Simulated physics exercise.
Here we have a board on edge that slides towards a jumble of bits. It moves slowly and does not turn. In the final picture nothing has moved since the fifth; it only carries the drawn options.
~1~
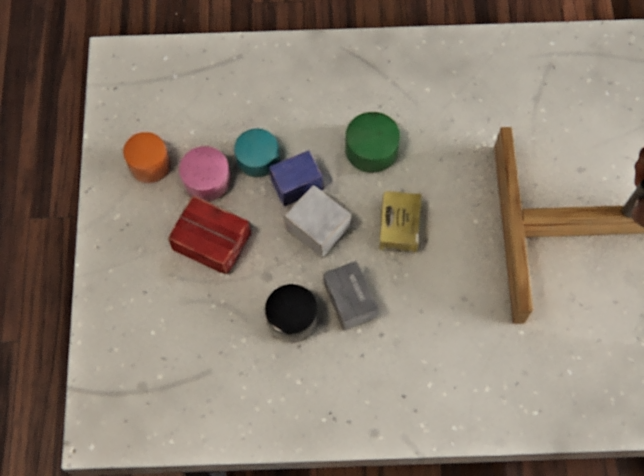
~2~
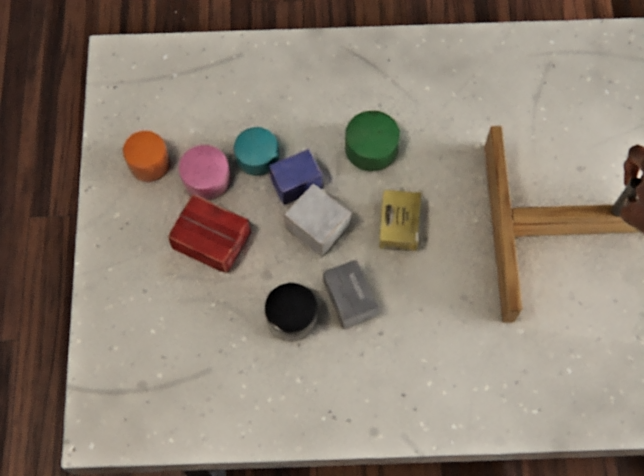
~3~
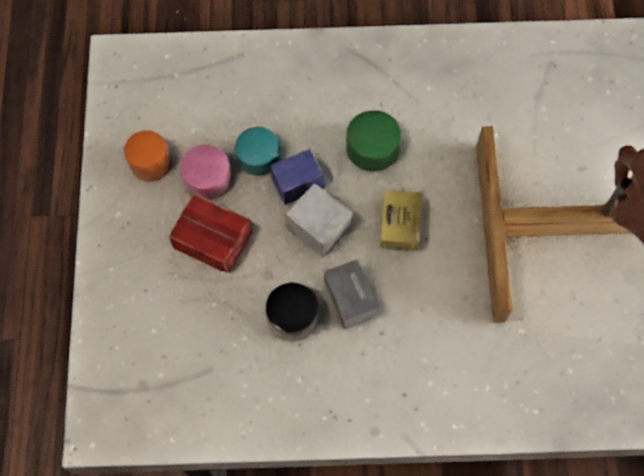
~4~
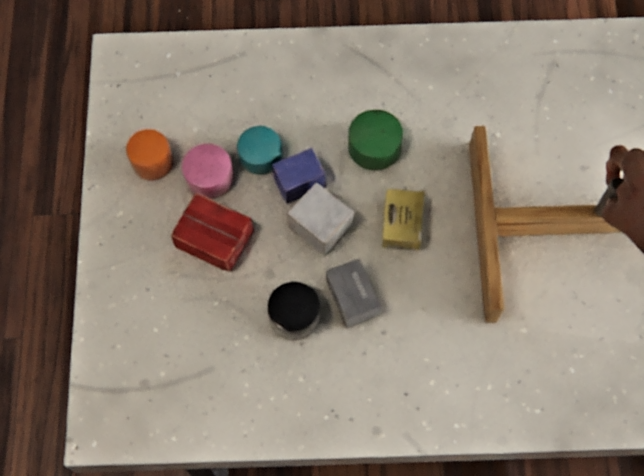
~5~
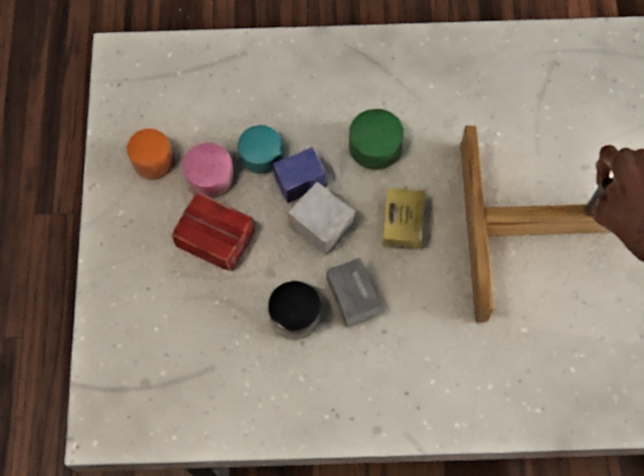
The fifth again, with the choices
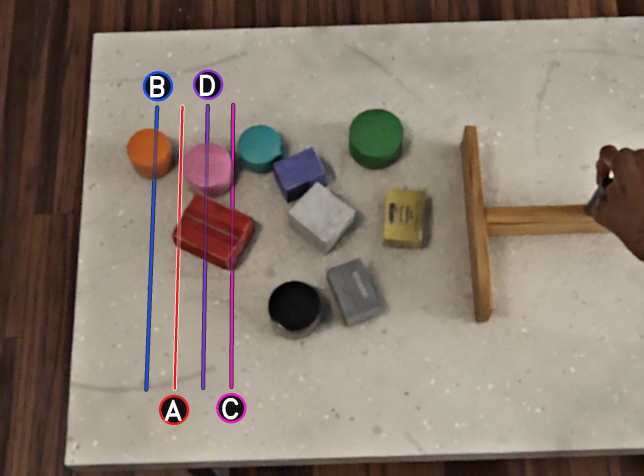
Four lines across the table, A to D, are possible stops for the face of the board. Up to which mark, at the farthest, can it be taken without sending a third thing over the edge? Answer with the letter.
Stop at B.
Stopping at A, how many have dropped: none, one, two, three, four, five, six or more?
In all, one.
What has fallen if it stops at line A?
It is the red box.
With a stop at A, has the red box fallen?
Yes.
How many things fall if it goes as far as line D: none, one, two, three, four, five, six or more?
By then, none.
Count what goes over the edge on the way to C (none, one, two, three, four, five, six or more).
The count is none.
On the marked copy, A at (179, 240); B at (152, 240); C at (232, 238); D at (206, 239).
With B. Early on, board (360, 217); green tin (324, 136); grey packet (337, 290).
Further on, board (241, 221); red box (122, 239); orange pot (132, 152).
At the end, board (150, 224); pink pot over the edge; red box over the edge; two fallen.
As for the rest, A is within the limit but short; C is within the limit but short; D is within the limit but short.
